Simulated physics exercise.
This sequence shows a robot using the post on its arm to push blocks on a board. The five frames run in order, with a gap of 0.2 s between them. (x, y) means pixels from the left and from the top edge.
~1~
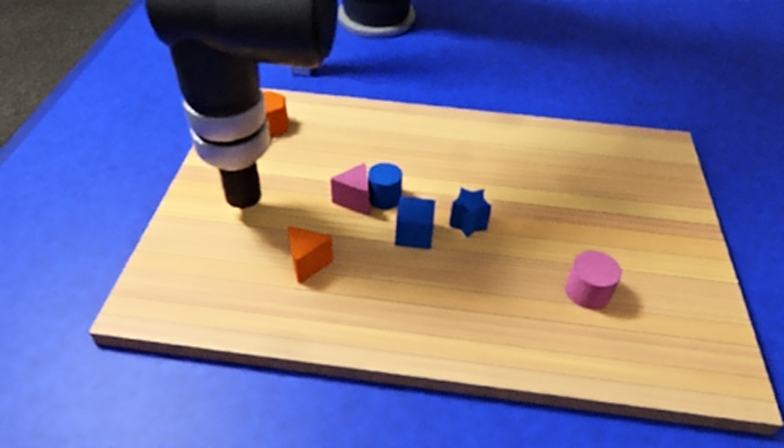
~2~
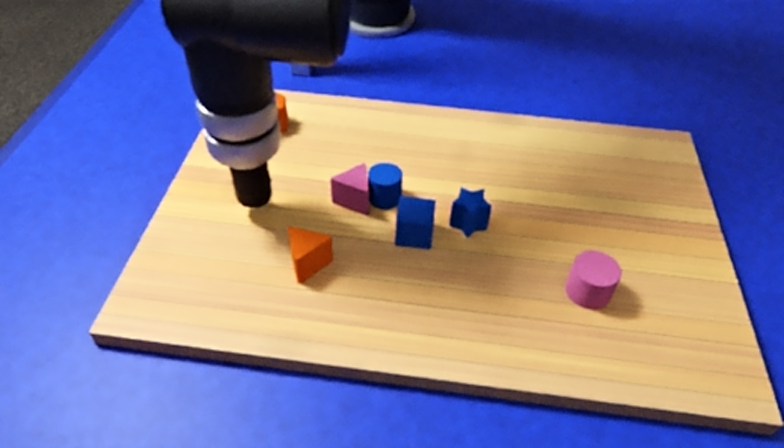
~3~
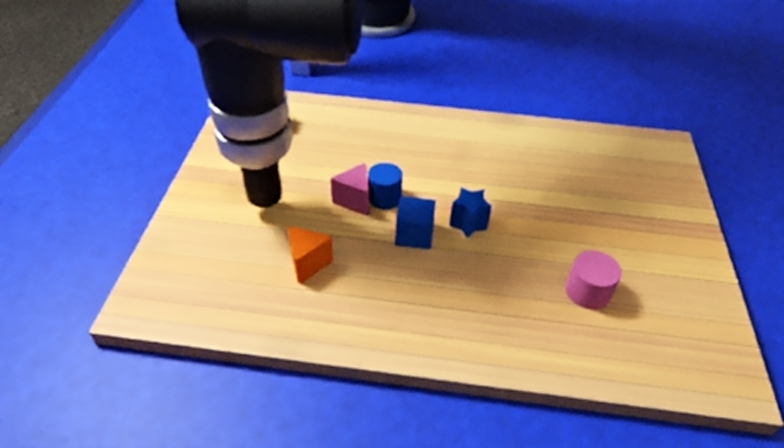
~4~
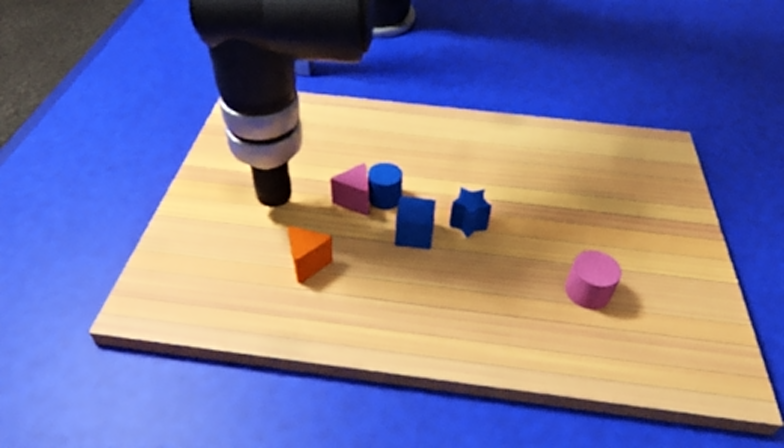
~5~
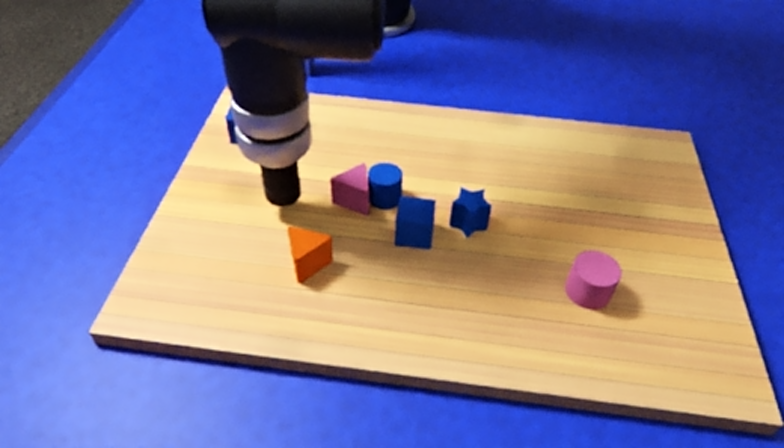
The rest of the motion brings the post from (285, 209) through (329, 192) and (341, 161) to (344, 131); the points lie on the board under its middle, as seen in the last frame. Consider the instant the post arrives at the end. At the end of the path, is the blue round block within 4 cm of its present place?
Going by the path, yes.
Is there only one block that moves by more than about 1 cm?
No, it doesn't check out.
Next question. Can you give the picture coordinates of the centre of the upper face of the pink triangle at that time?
(371, 168)
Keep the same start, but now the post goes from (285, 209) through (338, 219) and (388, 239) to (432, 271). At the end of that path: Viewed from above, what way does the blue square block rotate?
Answer: Against the clock.
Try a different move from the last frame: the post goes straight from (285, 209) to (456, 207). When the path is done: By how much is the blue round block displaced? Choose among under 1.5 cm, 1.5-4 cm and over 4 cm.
I reckon it covers more than 4 cm.
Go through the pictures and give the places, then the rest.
In the first frame, lower end of the post at (244, 197), tops of blocks, orange triangle at (305, 240), pink triangle at (354, 177), blue round block at (385, 173).
In the second frame, post at (255, 197), blocks as before.
In the third frame, post at (265, 196), blocks as before.
In the fourth frame, post at (274, 196), blocks as before.
In the fifth frame, post at (283, 195), orange triangle at (305, 240), pink triangle at (354, 177), blue round block at (385, 173).
On the path given first. One third of the way, post at (329, 177); pink triangle at (369, 173), turned 20° clockwise; blue round block at (400, 173).
Two thirds of the way, post at (340, 147); pink triangle at (371, 168), turned 50° clockwise; blue round block at (405, 174).
At the end, post at (344, 118); orange triangle not moved; pink triangle at (371, 168), turned 50° clockwise; blue round block at (405, 174).
